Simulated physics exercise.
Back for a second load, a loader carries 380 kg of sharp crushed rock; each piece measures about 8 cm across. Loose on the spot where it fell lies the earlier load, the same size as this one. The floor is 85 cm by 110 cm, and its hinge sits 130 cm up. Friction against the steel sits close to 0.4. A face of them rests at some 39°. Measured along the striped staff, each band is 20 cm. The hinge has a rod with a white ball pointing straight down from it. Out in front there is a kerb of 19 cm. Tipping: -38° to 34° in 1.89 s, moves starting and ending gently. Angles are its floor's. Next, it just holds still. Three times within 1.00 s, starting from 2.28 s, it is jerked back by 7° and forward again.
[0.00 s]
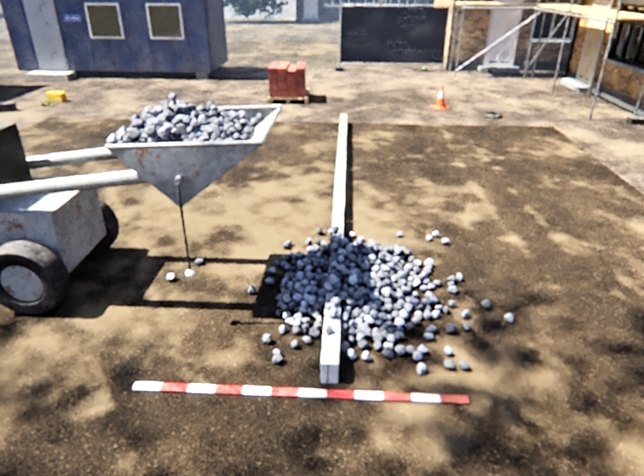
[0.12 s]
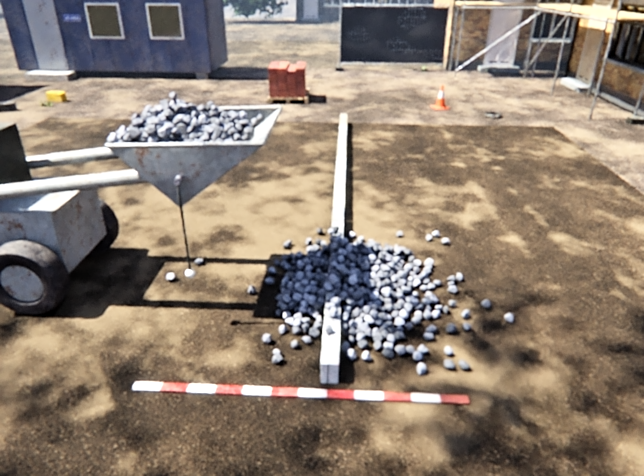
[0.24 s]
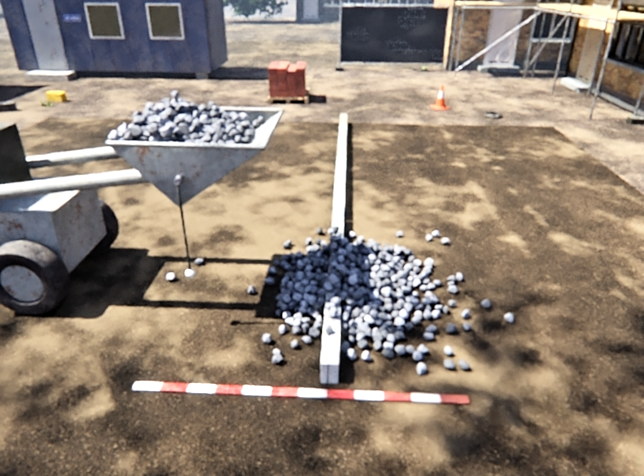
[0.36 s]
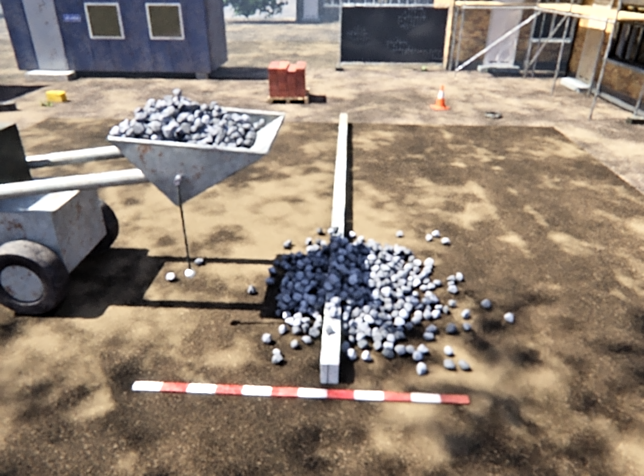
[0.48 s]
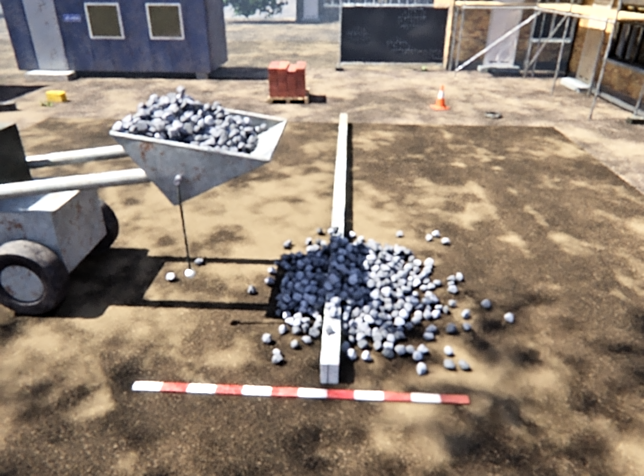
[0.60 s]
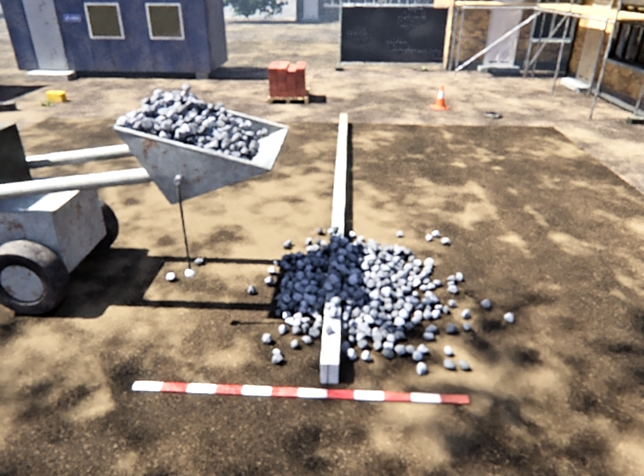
A loader's metal bucket, heaped with grey crushed rock, slowly tilted its front lip a little downward, while the earlier pile of stones lay still across a pale kerb behind a red-and-white striped staff.
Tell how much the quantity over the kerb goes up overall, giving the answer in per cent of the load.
It goes up by roughly 5 per cent.
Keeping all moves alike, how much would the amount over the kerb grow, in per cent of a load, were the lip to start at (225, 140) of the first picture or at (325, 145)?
I'd say close to 0 per cent for one and close to 80 per cent for the other, in that order.
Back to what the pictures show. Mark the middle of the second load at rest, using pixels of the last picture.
Middle: Approx. (301, 272) px.
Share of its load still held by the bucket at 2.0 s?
Close to 50 in a hundred is still held.
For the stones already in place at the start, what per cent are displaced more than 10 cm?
About 0 per cent.
After 1.4 s the floor is at 23°; in per cent of one load, 99 in the bucket, 33 on this side of the kerb, 69 over the kerb; the foremost stones are at (463, 283).
After 2.0 s the floor is at 34°; in per cent of one load, 52 in the bucket, 80 on this side of the kerb, 69 over the kerb; the foremost stones are at (463, 283).
After 3.7 s the floor is at 34°; in per cent of one load, 0 in the bucket, 127 on this side of the kerb, 74 over the kerb; the foremost stones are at (463, 283).
After 6.4 s the floor is at 34°; in per cent of one load, 0 in the bucket, 127 on this side of the kerb, 74 over the kerb; the foremost stones are at (463, 283). Net gain over the kerb, 5.
